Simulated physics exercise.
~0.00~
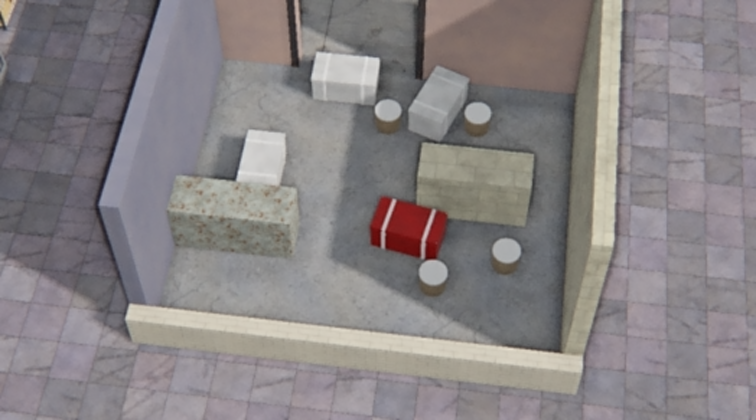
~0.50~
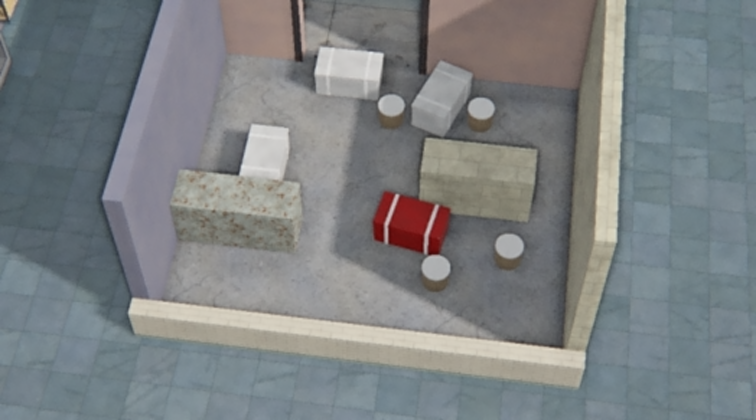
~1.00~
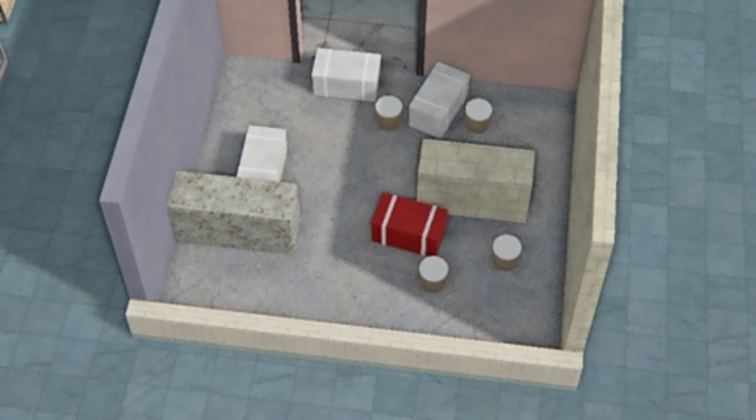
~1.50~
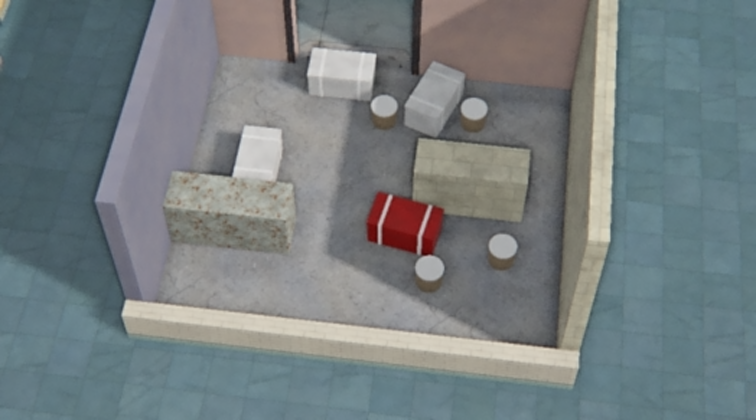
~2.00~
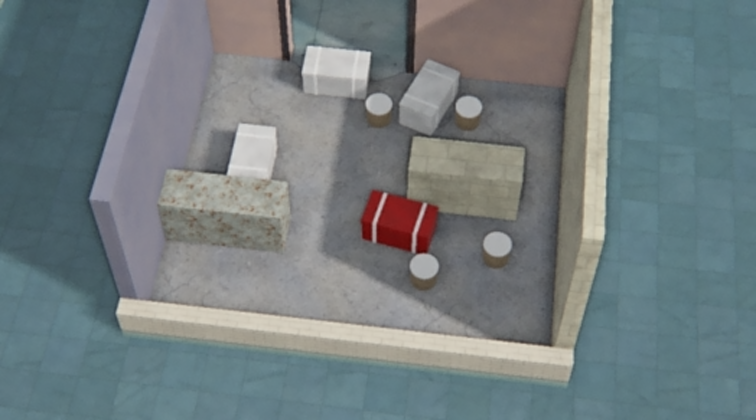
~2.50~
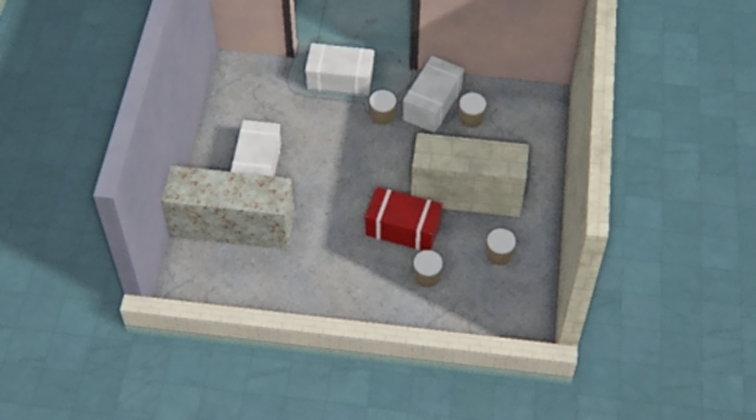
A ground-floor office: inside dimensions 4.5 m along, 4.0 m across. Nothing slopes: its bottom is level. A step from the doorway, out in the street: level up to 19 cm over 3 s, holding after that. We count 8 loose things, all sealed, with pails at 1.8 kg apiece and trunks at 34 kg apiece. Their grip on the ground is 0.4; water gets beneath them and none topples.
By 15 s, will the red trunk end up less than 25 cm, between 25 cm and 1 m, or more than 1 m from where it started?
It ends up more than 1 m away.
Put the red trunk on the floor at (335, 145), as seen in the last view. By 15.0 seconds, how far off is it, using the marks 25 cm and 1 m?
It ends far away.
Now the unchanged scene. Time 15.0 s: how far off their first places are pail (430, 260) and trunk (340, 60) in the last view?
They've ended up 80 cm and 300 cm away, in that order.
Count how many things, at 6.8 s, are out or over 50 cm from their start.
The answer is 2.
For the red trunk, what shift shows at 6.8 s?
By then it has shifted roughly 20 cm.
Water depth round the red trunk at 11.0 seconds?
I'd put it at about 8 cm.
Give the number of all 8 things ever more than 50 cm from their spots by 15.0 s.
That comes to 7.
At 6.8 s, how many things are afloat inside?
Tally: 1 of them.
After 3.5 s the red trunk is near (404, 210), 0.0 m from its start, aground; 0 afloat.
After 6.8 s the red trunk is near (405, 223), 0.2 m from its start, aground; 1 afloat.
After 11.0 s the red trunk is near (448, 271), 0.9 m from its start, aground; 5 afloat.
After 15.0 s the red trunk is near (527, 214), 1.4 m from its start, afloat; 7 afloat.
